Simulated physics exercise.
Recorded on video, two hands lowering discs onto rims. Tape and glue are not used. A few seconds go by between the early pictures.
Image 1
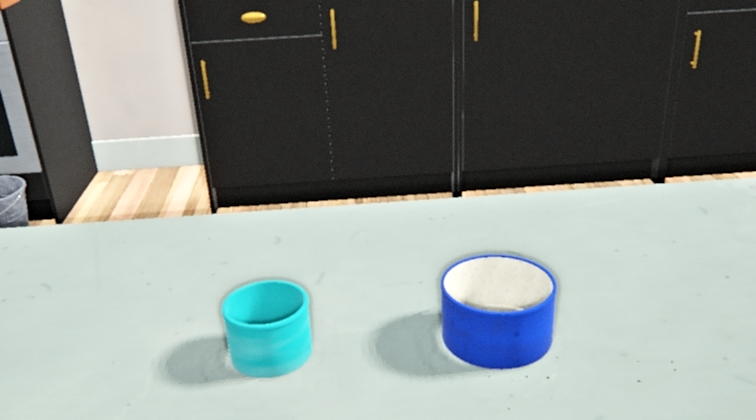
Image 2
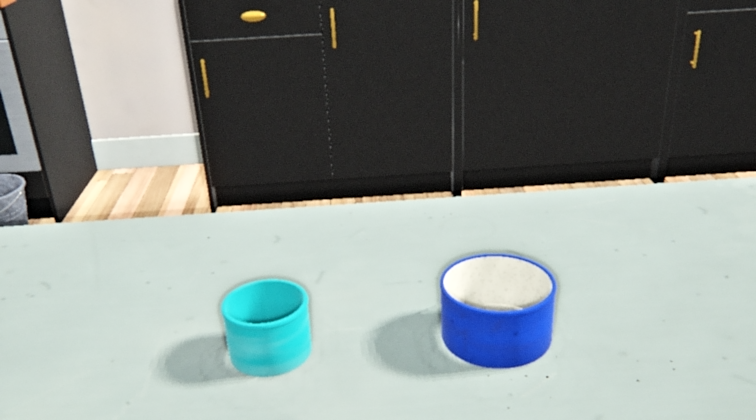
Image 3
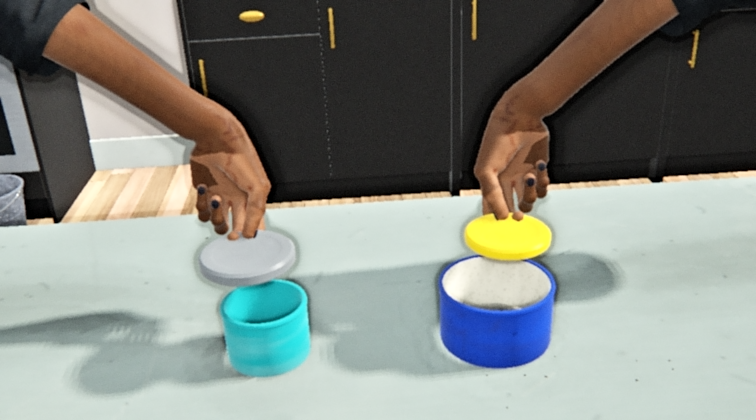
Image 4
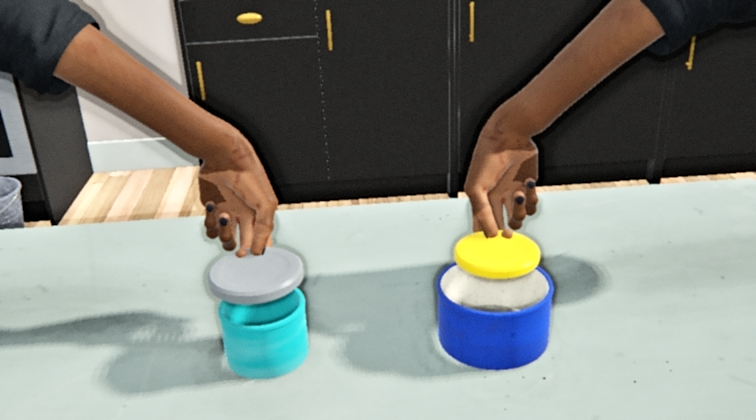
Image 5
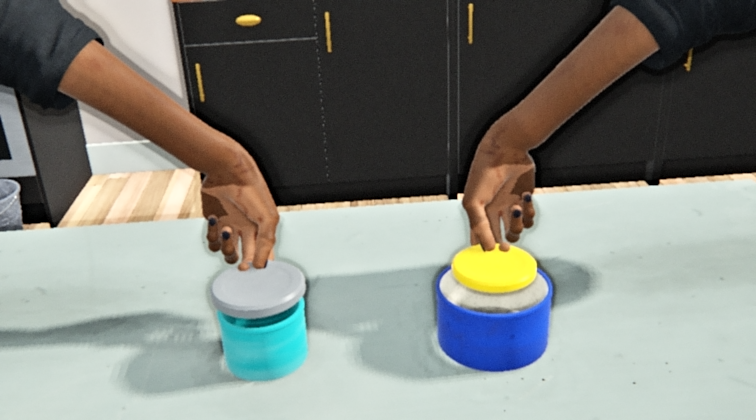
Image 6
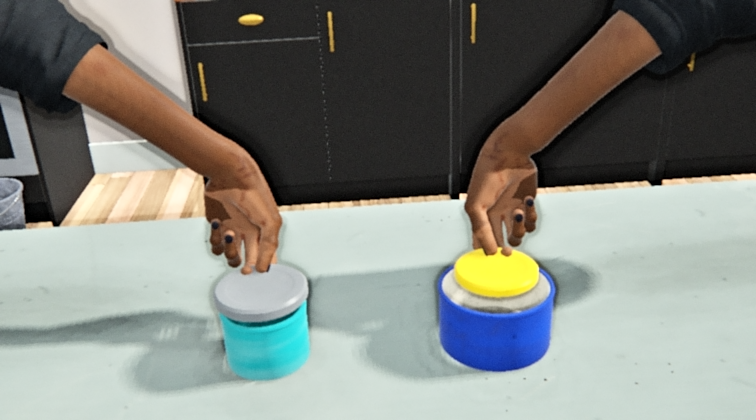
Two hands came in above a teal container on the left and a blue one on the right, then lowered a grey disc and a yellow disc onto them, still holding both.
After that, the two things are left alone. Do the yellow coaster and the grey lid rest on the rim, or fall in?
Once let go, the yellow coaster goes through the mouth while the grey lid bridges the mouth.
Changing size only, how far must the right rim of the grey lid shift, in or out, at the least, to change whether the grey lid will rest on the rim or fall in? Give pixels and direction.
It shifts 8 pixels to the left.
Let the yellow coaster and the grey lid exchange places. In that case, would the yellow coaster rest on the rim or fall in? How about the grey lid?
The yellow coaster is held up, and the grey lid slides in.
Then, 0.12 s past the last view, yellow coaster travelled a little near (495, 294); grey lid moving near (262, 298).
Then, 0.20 s past the last view, yellow coaster come down near (495, 324); grey lid sitting on the rim near (262, 299).
Finally, the yellow coaster slips past the rim, near (494, 330); the grey lid works as a lid, near (262, 299).
